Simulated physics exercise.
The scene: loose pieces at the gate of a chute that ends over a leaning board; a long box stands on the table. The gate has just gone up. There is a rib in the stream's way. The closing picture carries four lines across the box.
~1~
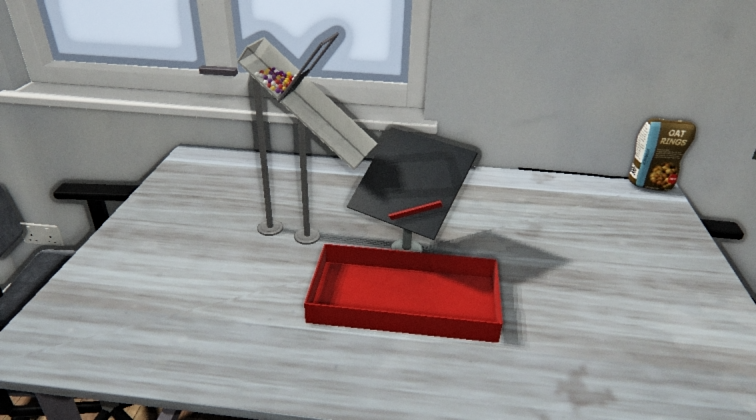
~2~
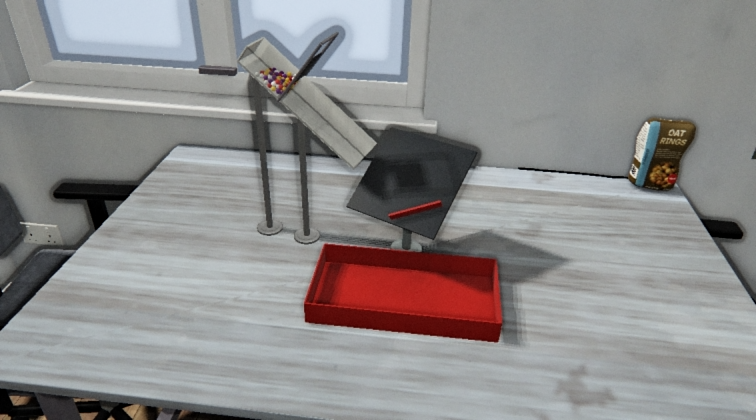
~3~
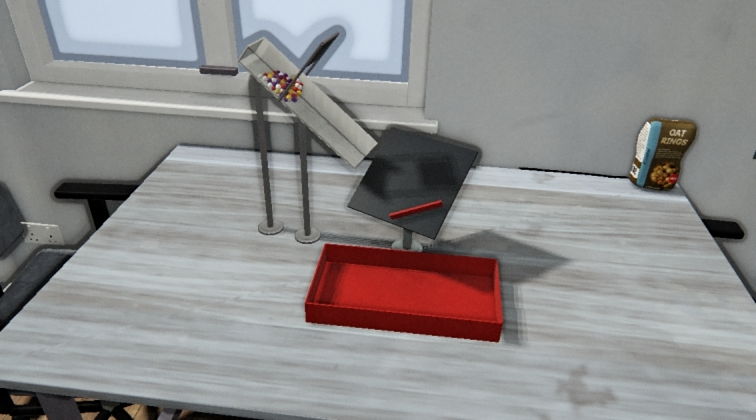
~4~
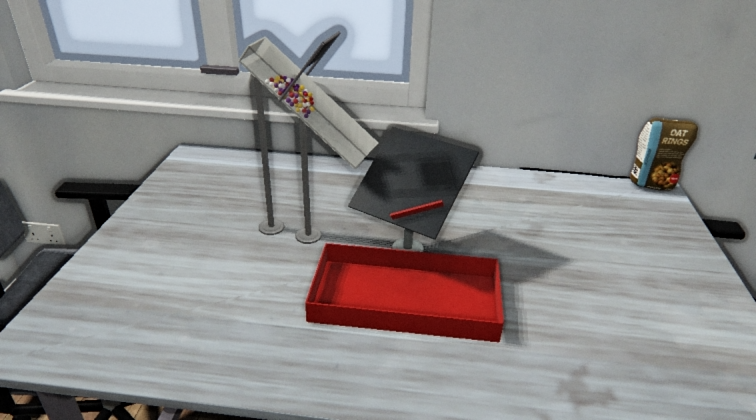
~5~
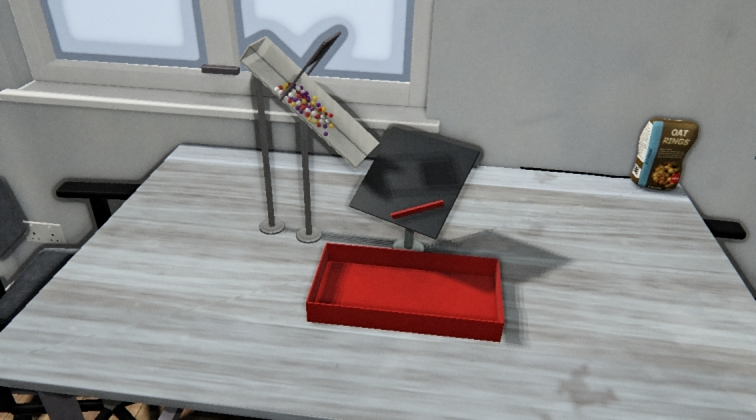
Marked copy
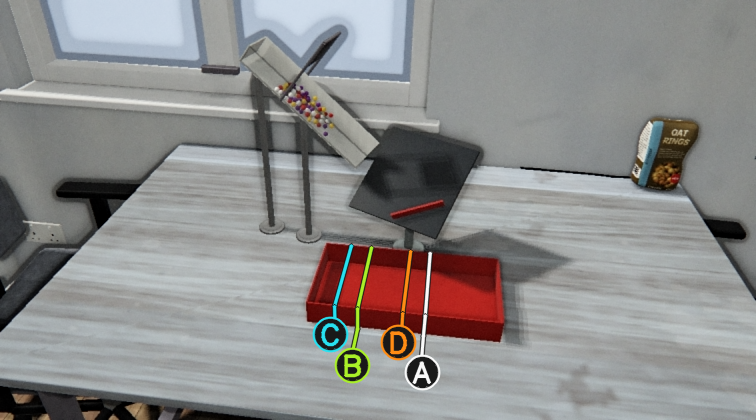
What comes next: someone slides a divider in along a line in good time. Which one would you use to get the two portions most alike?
B works best here.
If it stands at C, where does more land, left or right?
More lands on the right.
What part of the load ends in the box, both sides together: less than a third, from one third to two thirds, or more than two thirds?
It is more than two thirds.
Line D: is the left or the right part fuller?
More lands on the left.
On the marked copy, line A crosses the front rim at (425, 315); line B crosses the front rim at (357, 308); line C crosses the front rim at (334, 305); line D crosses the front rim at (402, 312).
If A is chosen, of what is caught, nearly all on the left of the divider, a small part on the right.
If B is chosen, of what is caught, about two thirds on the left of the divider, about a third on the right.
If C is chosen, of what is caught, a stray few on the left of the divider, nearly all on the right.
If D is chosen, of what is caught, nearly all on the left of the divider, a small part on the right.
